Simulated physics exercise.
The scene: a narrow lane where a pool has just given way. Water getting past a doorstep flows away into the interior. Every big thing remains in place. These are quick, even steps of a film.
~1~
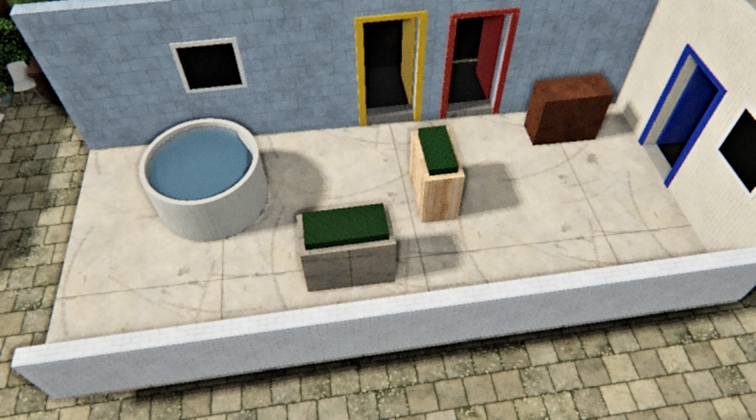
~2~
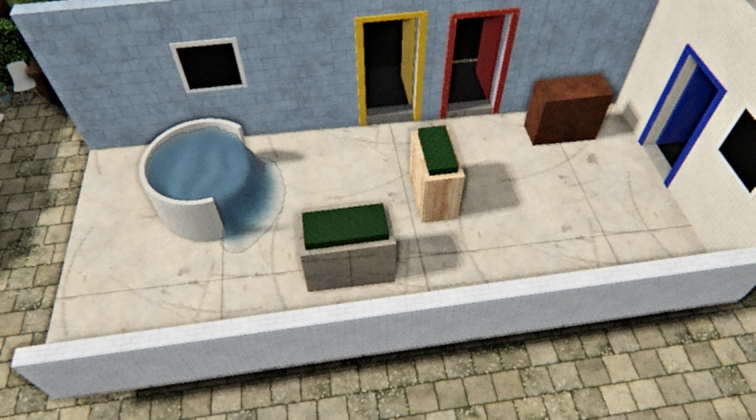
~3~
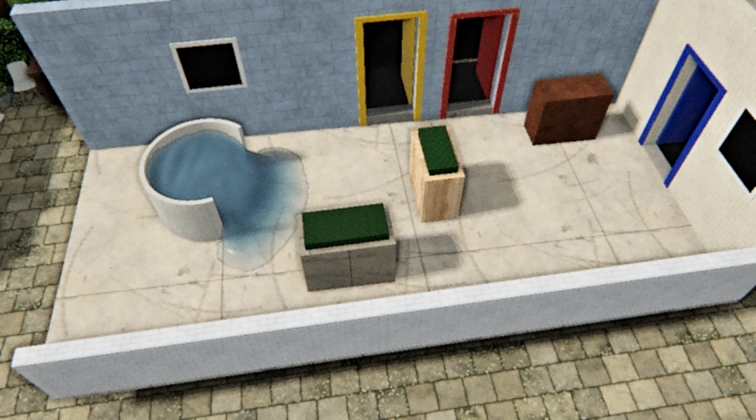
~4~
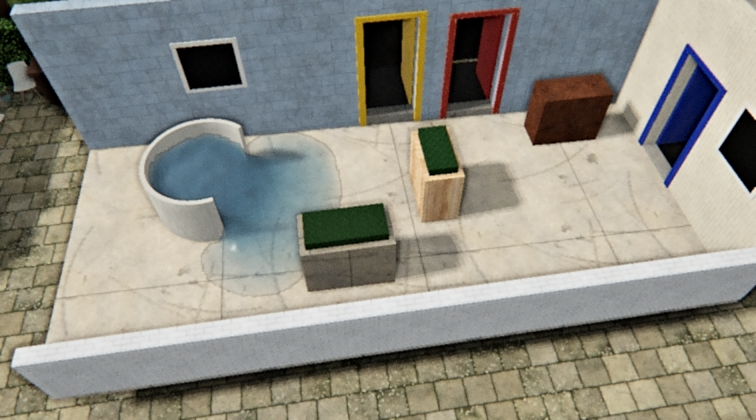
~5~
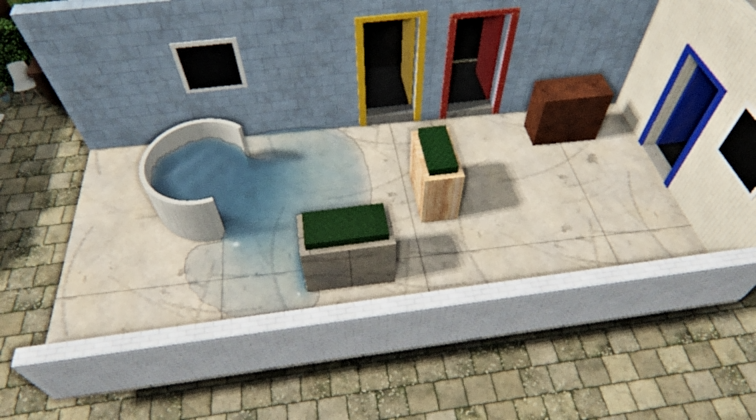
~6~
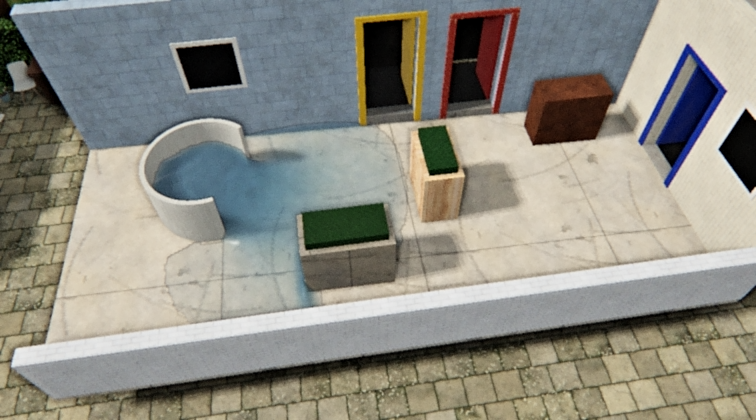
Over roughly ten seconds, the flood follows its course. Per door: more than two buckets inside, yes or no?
Per door - yellow door: No, blue door: Yes, red door: No.
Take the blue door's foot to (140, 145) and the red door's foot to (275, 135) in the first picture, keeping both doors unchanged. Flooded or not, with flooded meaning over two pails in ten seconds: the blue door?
Result - the blue one stays within limits.
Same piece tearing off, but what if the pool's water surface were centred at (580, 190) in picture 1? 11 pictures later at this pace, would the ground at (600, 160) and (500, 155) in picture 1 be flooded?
The first spot is swamped and the second is untouched.
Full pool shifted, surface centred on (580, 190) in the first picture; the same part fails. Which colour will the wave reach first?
The blue-painted one.
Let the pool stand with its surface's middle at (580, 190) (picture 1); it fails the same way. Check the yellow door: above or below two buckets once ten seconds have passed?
The yellow door falls short.
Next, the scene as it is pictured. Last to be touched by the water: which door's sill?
It has to be the blue door.
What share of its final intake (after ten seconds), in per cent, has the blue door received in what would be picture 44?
Roughly 25 %.
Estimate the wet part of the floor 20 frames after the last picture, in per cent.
Estimate: Some 80 in a hundred.
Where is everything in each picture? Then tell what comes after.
The first frame shows still water in the round pool at (201, 163).
In the second frame, the front is at (235, 249), out from the gap at (259, 189).
In the third frame, water pours out at (260, 192) and has run to (239, 264).
In the fourth frame, water pours out at (261, 195) and has run to (280, 287).
In the fifth frame, the front is at a hidden place, out from the gap at (261, 195).
In the sixth frame, water pours out at (261, 196) and has run to a hidden place.
A moment on, water covers 40 % of the floor; the yellow door wet at the sill, nothing in, the blue door not reached, the red door wet at the sill, nothing in.
Next, water covers 65 % of the floor; the yellow door wet at the sill, nothing in, the blue door not reached, the red door wet at the sill, nothing in.
Then, water covers 80 % of the floor; the yellow door under two buckets in, the blue door wet at the sill, nothing in, the red door under two buckets in.
Later, water covers 75 % of the floor; the yellow door under two buckets in, the blue door over two buckets in, the red door under two buckets in.
In the end, water covers 65 % of the floor; the yellow door under two buckets in, the blue door far over two buckets in, the red door under two buckets in.
